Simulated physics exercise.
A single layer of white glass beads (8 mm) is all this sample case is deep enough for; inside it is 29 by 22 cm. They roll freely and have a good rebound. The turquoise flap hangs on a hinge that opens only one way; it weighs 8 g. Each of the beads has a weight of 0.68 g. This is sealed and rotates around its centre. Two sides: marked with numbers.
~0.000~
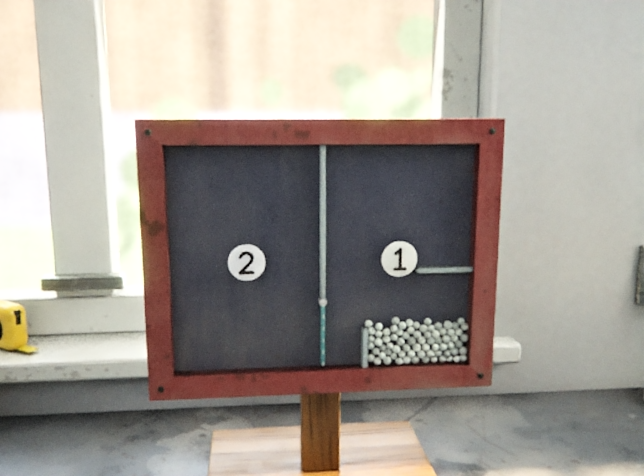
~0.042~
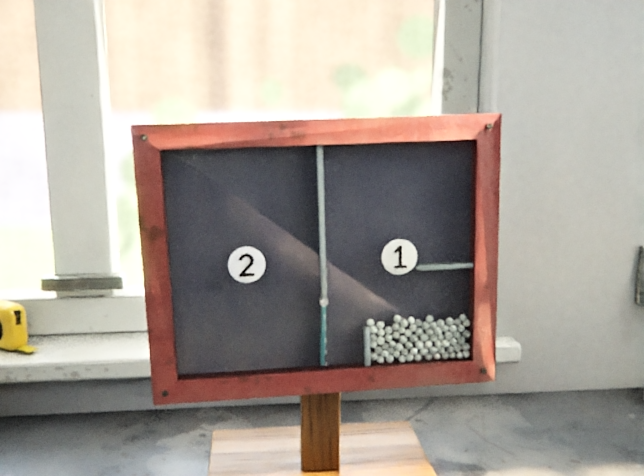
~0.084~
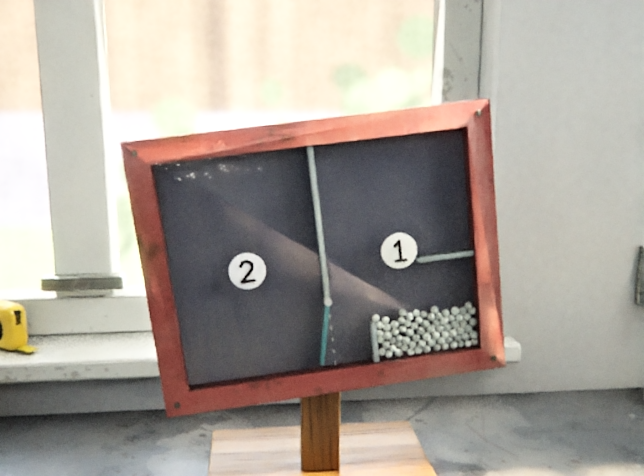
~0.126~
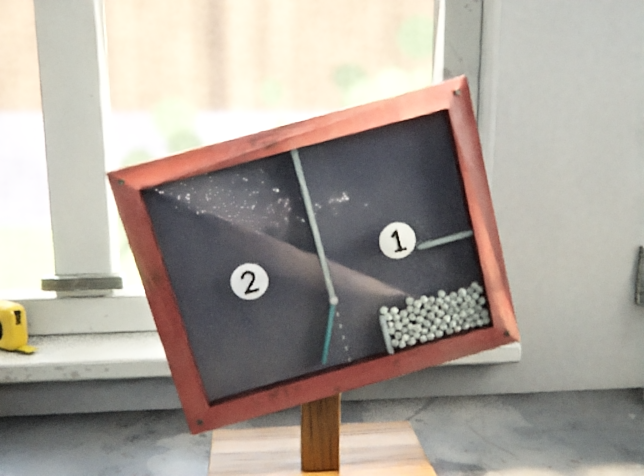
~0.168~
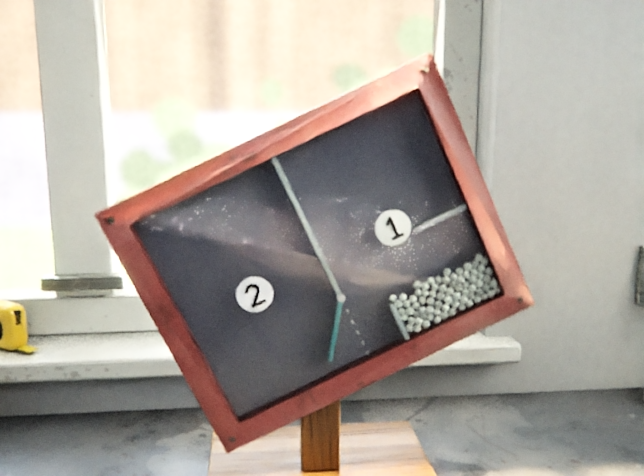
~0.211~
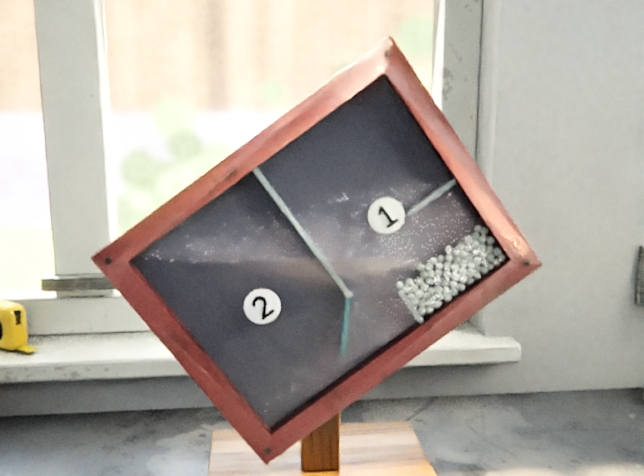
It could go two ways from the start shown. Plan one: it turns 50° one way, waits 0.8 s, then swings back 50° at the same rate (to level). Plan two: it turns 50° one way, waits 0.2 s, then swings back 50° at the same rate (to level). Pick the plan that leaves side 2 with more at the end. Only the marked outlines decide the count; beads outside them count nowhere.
Plan first.
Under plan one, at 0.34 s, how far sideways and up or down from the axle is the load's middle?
It sits around 12 cm to the right and around 1 cm up.
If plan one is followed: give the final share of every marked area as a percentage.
Side 1 60, side 2 40.
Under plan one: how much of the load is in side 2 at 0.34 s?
Share: Some 0 %.
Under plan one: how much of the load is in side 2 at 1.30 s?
About 40 per cent.
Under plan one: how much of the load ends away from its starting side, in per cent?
Moved: Close to 40 %.
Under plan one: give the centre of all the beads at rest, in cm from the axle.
It lies close to 1 centimetres right and 10 centimetres below.
Plan one. 0.34 s, it stands 50° anticlockwise; the beads' middle is 12 cm right of and 1 cm above the centre; no. 1, 100 %; turquoise flap open 28°.
After 1.30 s, it stands 26° anticlockwise; the beads' middle is 4 cm right of and 8 cm below the centre; no. 1, 60 %, no. 2, 40 %; turquoise flap open 25°.
After 1.47 s, it stands level; the beads' middle is in line with and 9 cm below the centre; no. 1, 60 %, no. 2, 40 %; turquoise flap open 19°.
Settled by 2.6 s, it stands level; no. 1, 60 %, no. 2, 40 %; turquoise flap shut.
Plan two would end with no. 1, 75 %, no. 2, 25 %.
